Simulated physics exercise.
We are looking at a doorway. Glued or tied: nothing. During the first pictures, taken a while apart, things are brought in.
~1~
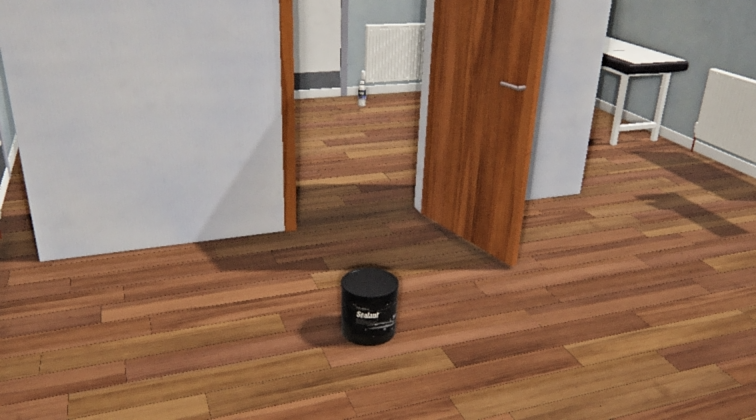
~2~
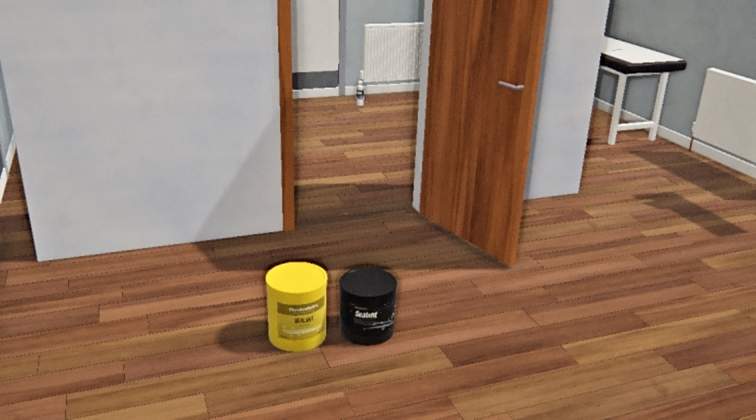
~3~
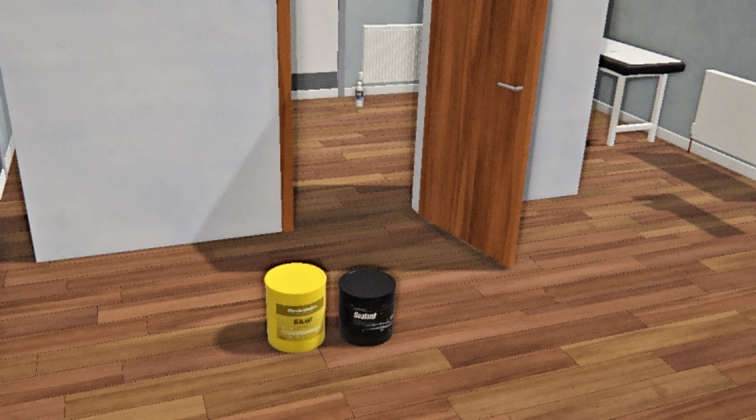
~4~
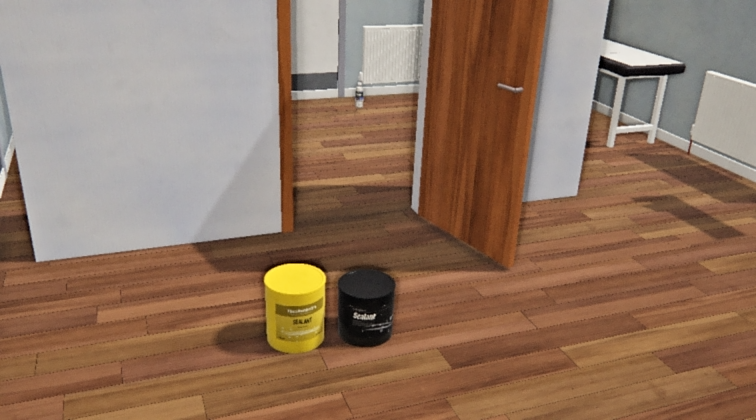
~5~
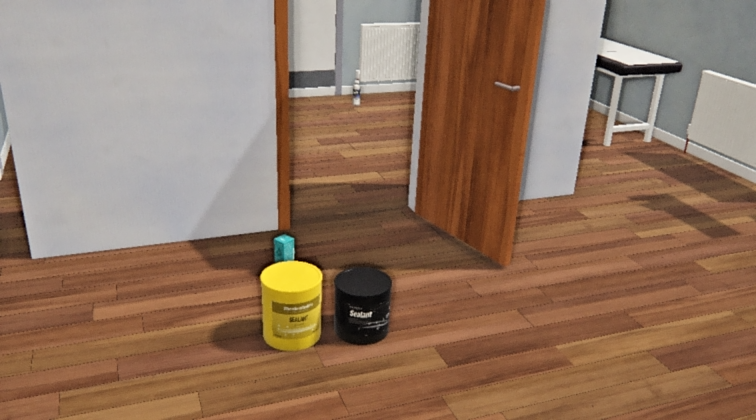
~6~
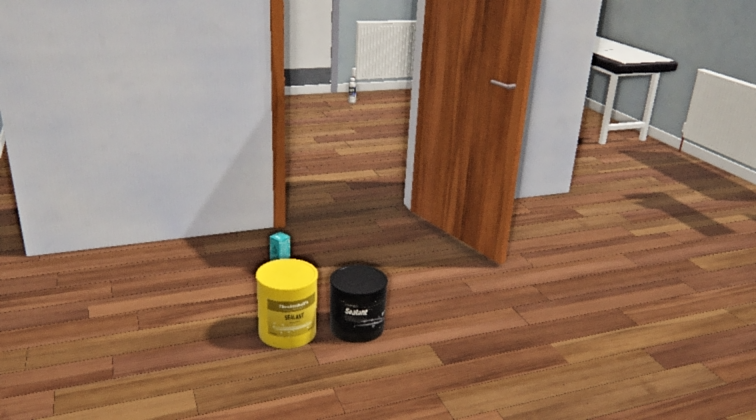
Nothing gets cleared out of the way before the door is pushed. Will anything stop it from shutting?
Most likely the door will get the whole way.
Then, 0.80 s past the last view, door 71° open.
Then, 1.30 s past the last view, door 32° open.
Finally, door 0° open; all 3 still in place. Final places as the last picture's camera would see them, turquoise carton near (280, 253).
